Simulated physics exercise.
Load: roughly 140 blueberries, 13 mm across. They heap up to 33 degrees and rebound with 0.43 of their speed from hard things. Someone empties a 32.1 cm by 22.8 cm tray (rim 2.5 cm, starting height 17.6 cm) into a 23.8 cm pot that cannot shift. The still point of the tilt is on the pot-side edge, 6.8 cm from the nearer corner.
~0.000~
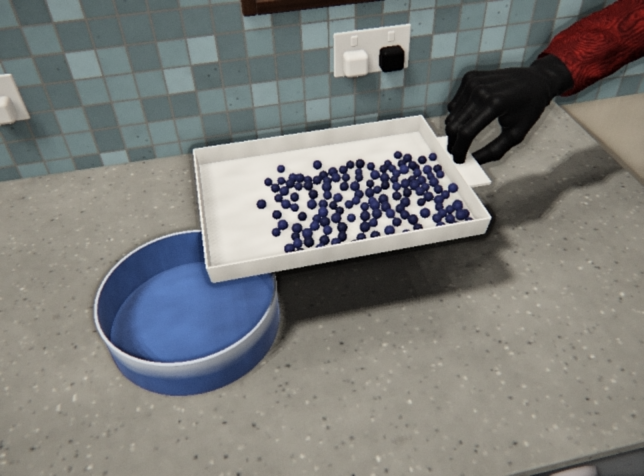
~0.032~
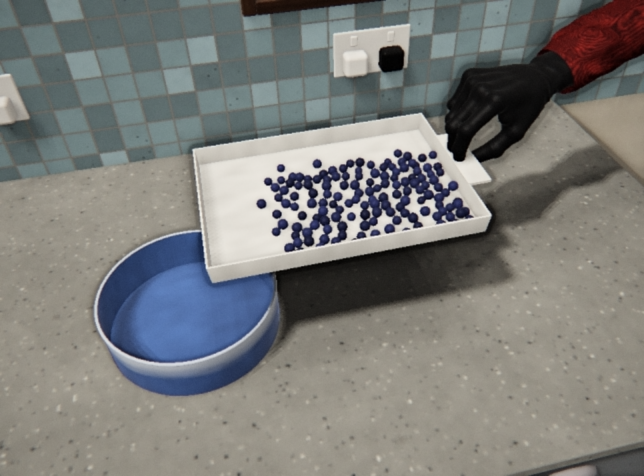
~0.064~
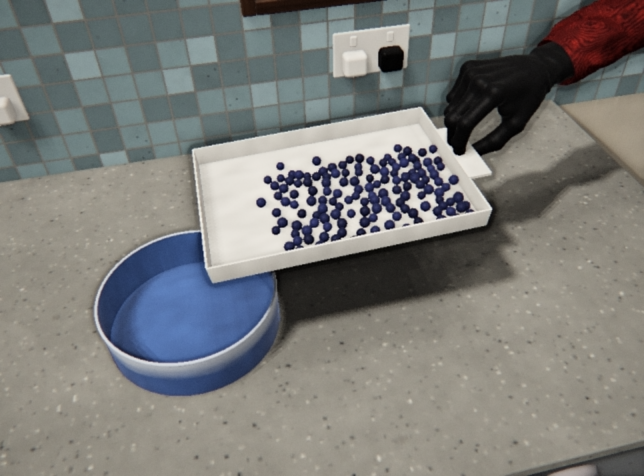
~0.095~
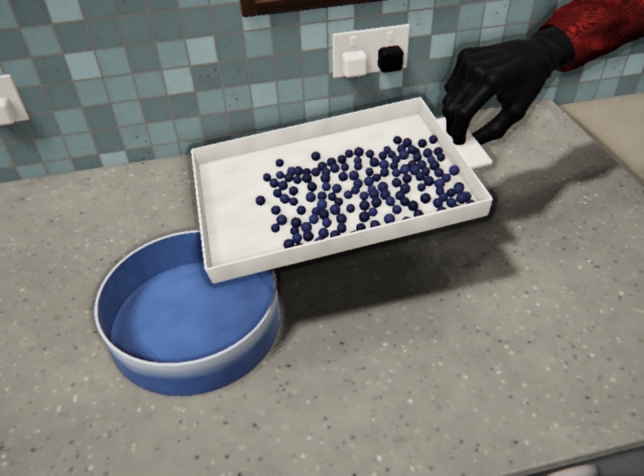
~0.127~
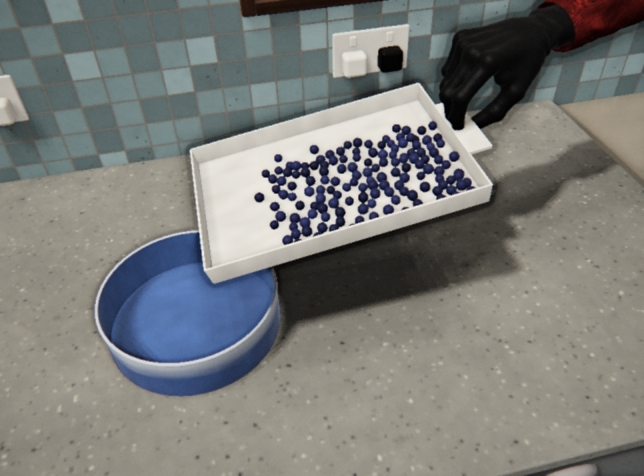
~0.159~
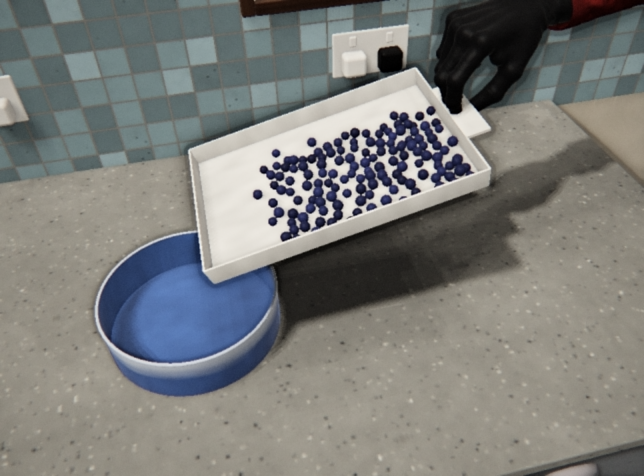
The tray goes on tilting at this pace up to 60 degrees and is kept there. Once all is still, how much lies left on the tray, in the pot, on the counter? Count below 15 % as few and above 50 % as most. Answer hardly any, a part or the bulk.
Left on the tray: The bulk; in the pot: A part; on the counter: Hardly any.
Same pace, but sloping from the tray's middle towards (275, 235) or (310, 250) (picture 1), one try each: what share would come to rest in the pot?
About 15 and 0 per cent.
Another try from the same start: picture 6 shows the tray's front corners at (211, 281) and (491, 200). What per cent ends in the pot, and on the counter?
Pot 0, counter 20.
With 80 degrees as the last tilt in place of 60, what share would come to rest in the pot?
In that case some 60 per cent.
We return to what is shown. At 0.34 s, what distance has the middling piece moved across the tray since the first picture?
Some 1 cm.
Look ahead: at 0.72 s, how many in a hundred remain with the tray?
Roughly 75 per cent.
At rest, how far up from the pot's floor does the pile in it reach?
Roughly 2.0 cm.
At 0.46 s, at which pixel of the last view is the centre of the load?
At about (261, 143).
After 0.34 s, tilt 38 degrees; the tray holds 100 %, the pot 0 %.
Then, at 0.46 s, tilt 54 degrees; the tray holds 100 %, the pot 0 %.
After 0.72 s, tilt 60 degrees; the tray holds 75 %, the pot 0 %.
At rest (1.6 s), tray 55 %, pot 40 %, counter 5 %.
